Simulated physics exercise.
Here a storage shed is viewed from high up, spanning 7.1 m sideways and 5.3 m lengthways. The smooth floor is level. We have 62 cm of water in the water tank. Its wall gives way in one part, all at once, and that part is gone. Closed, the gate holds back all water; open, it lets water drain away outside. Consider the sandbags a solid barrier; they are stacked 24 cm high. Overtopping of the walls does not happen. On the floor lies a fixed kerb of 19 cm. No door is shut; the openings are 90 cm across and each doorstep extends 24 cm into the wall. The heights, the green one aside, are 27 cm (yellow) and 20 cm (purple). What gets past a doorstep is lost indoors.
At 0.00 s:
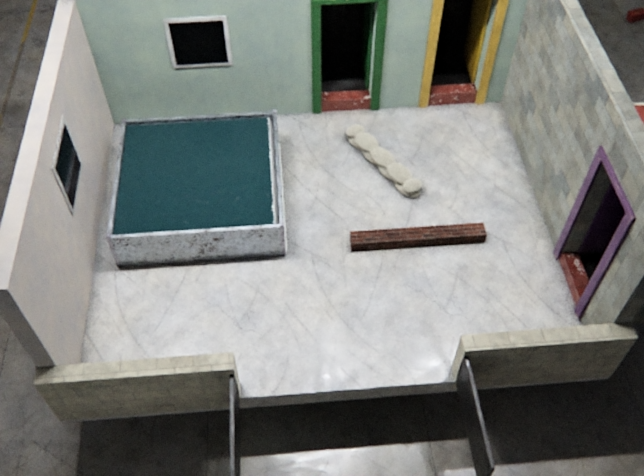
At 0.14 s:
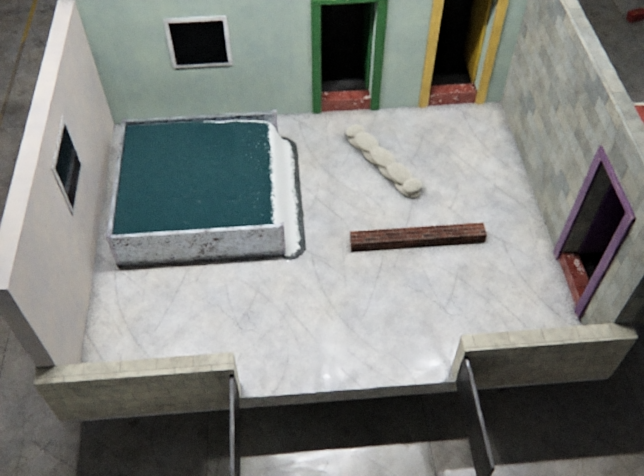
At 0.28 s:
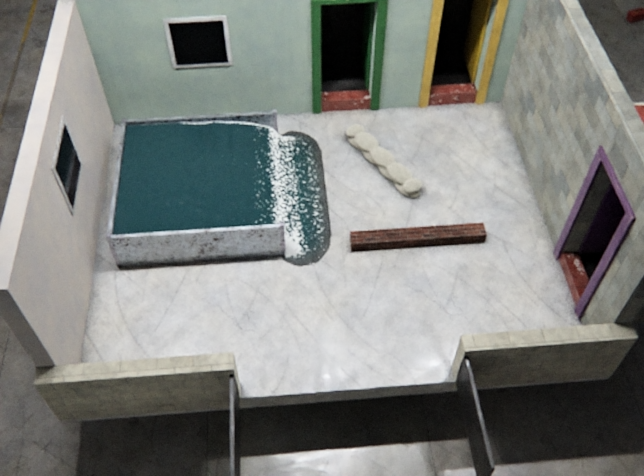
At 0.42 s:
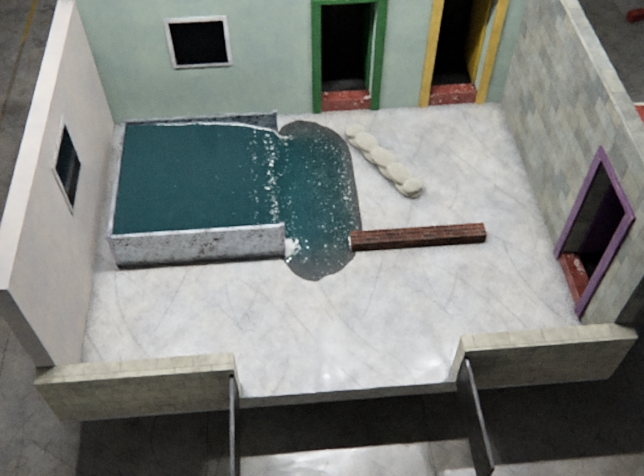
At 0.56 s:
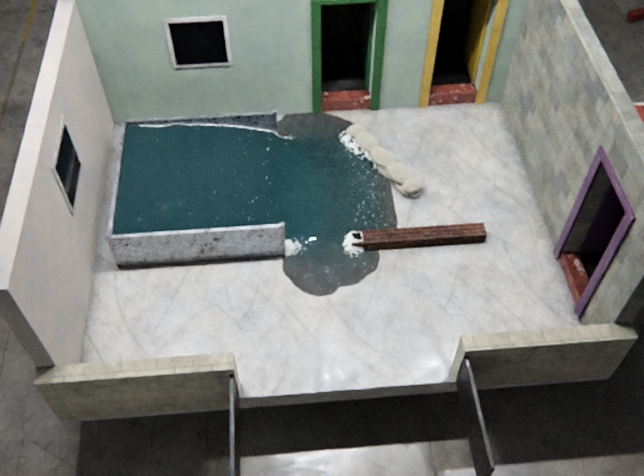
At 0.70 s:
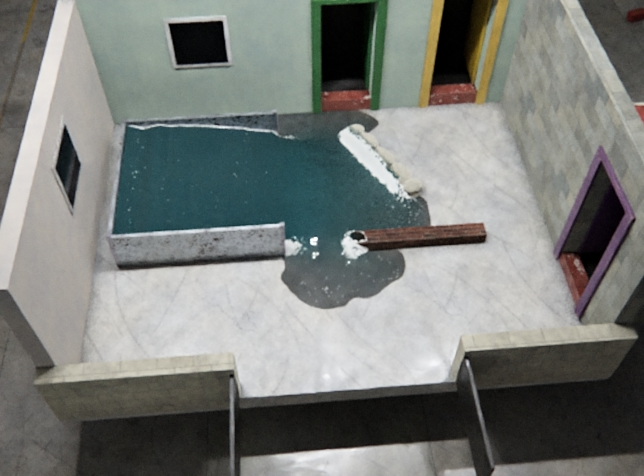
Water pours from the tank's open right side, spreading around the sandbags and the brick-red beam.
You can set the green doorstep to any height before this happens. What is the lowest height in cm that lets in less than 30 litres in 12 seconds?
22 cm.
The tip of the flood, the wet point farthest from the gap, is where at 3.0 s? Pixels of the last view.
Lab note: Front tip approx. at (589, 354).
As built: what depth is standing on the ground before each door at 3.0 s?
Depths, in cm - yellow: 5, purple: 11, green: 24.
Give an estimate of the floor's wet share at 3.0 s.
Close to 65 per cent of it is wet.
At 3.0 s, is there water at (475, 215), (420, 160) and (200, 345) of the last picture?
In that order: Under water, wet, not reached.
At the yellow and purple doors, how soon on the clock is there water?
Yellow door 1.4 seconds, purple door 1.8 seconds.
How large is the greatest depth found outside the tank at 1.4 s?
Close to 42 centimetres.
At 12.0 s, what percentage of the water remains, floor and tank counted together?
Close to 82 in a hundred.
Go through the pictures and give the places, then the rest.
Still water, 62 cm deep, in the water tank at (199, 173); the green door at (347, 66) is dry, in the first frame.
The gap is at (278, 187), the front 0.3 m out at (299, 250); the back of the water tank holds 62 cm, in the second frame.
The front is at (325, 242), 0.7 m from the gap at (278, 188); 1.7 m2 of floor is wet, 62 cm left at the back, in the third frame.
The front is at (358, 228), 1.2 m from the gap at (278, 188); 3.5 m2 of floor is wet, 62 cm left at the back, in the fourth frame.
The front is at (391, 226), 1.8 m from the gap at (278, 189); 5.0 m2 of floor is wet, 62 cm left at the back, in the fifth frame.
The front is at (425, 223), 2.3 m from the gap at (278, 189); 6.3 m2 of floor is wet, 60 cm left at the back; water is at the green door at (347, 66), in the sixth frame.
After 1.4 s water covers 40 % of the floor, deepest (42 cm) near (373, 169); 21 cm at the green door, 0 litres in over its 26 cm doorstep.
After 3.0 s water covers 65 % of the floor, deepest (38 cm) near (489, 105); 24 cm at the green door, 6 litres in over its 26 cm doorstep.
After 12.0 s water covers 95 % of the floor, deepest (14 cm) near (77, 394); 6 cm at the green door, 8 litres in over its 26 cm doorstep.
At the green door as built, the water arrived by 0.7 s and peaked near 26 cm at 2.6 s.
With a doorstep of 20 cm, 46 litres would have come in within the 12 s; with 27.5 cm, 5 litres. So under 30 litres takes about 22 cm.
